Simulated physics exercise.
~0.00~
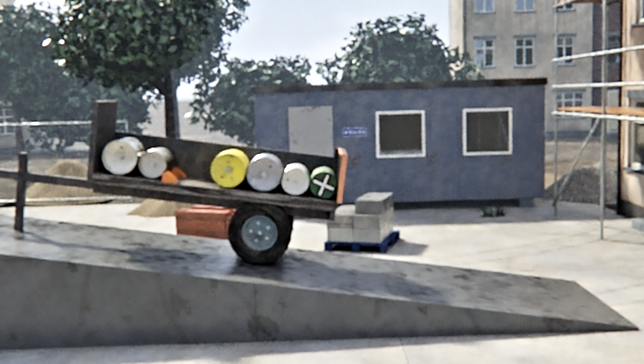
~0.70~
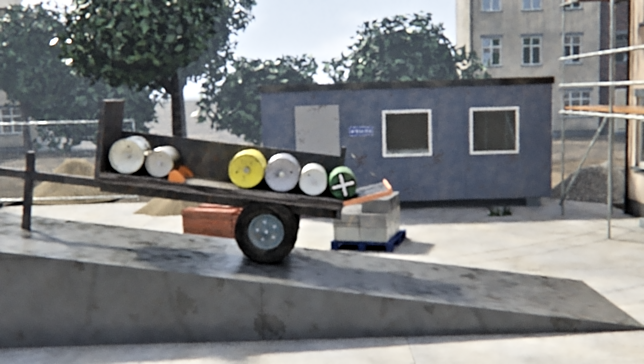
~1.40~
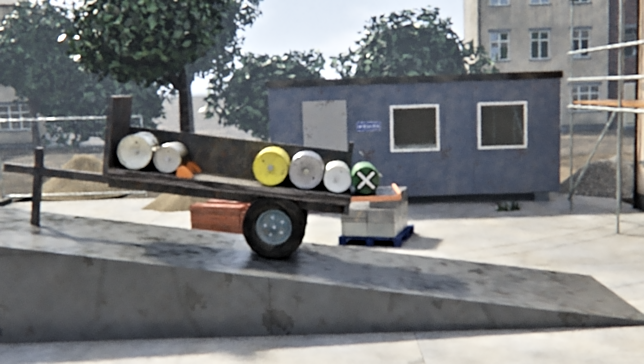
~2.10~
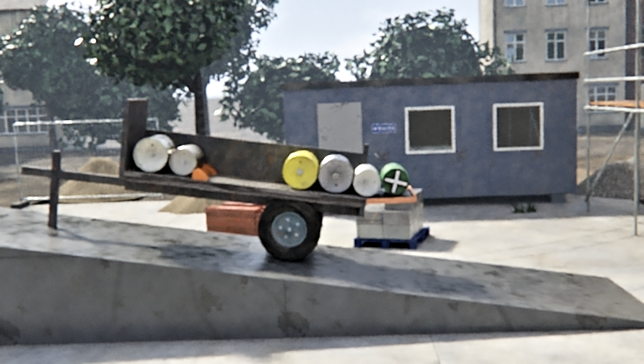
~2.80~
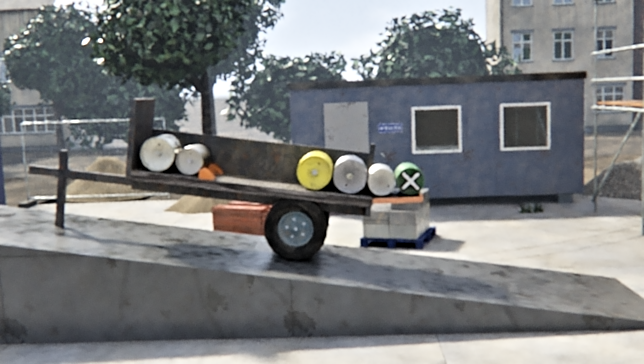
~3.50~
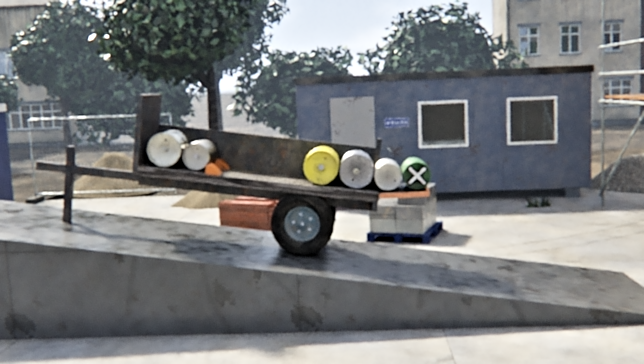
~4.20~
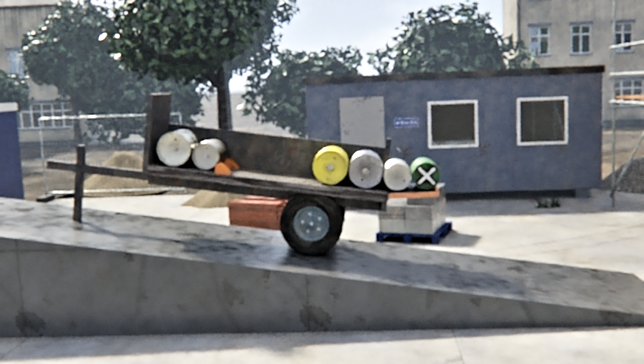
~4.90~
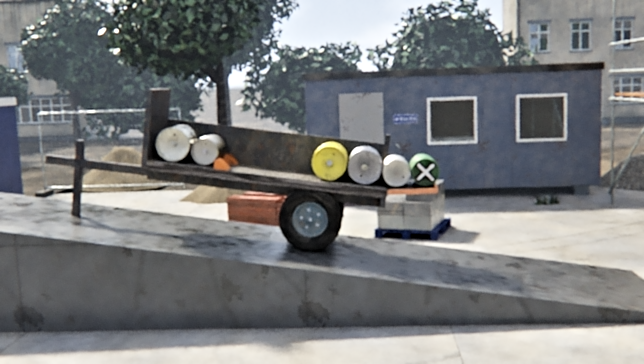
On a sloping trailer, barrels roll right onto the lowered tailgate and stop aboard.
